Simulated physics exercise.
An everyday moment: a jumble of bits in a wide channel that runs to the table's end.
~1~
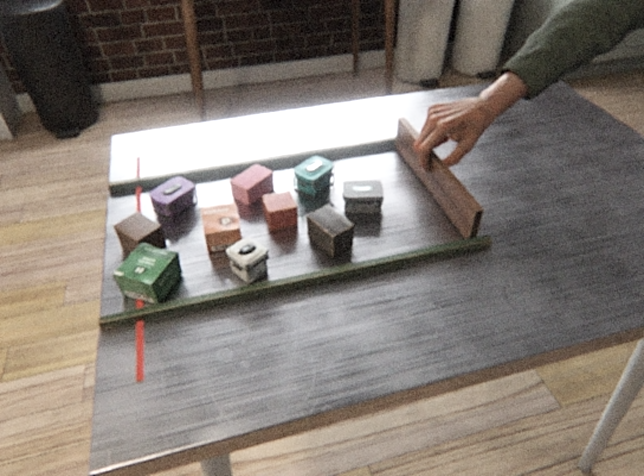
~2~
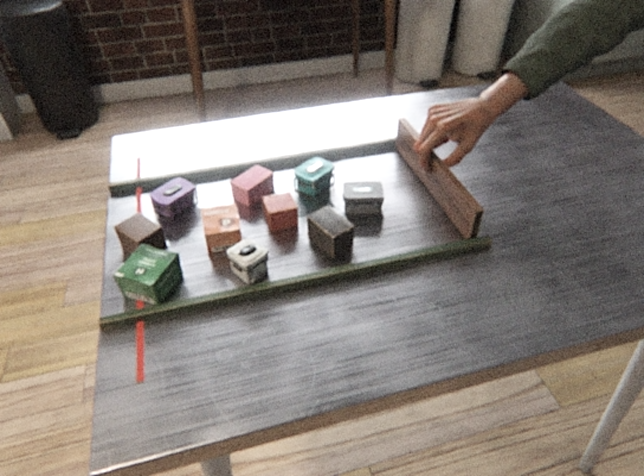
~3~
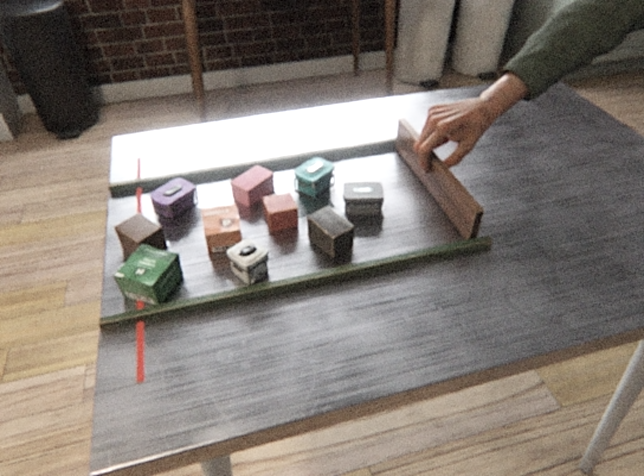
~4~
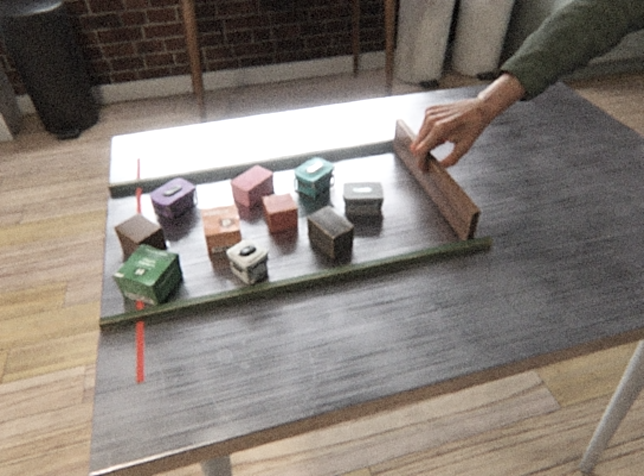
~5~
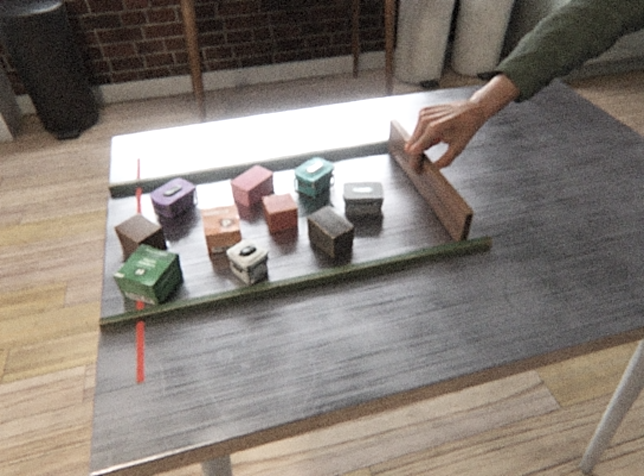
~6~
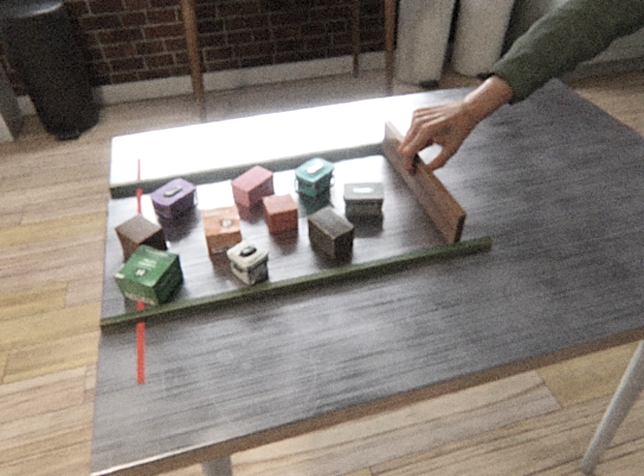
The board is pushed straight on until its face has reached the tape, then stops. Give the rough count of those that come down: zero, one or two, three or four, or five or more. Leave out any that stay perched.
As it turns out, the number that fall off is five or more.
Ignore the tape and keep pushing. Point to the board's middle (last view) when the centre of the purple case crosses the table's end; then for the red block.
About (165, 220), and (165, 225) for the other.
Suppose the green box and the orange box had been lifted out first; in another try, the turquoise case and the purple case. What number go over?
The counts: 3 and 4.
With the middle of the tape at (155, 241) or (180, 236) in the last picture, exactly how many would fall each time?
Down on the floor: 4 and 2.
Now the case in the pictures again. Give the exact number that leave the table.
It comes to 5.
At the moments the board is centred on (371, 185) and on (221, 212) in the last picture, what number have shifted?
1 and 10.
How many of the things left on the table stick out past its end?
That would be 3.
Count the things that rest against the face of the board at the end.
That makes 5.
A little later, none off yet; brown block at rest near (142, 238); green box at rest near (151, 276); purple case at rest near (175, 200).
Next, none off yet; brown block shifted about its own width near (105, 243); green box at rest near (142, 283); purple case moving near (168, 202).
When it is over, the number that fall off is five or more; down, red block, orange box, purple case, green box and brown block.
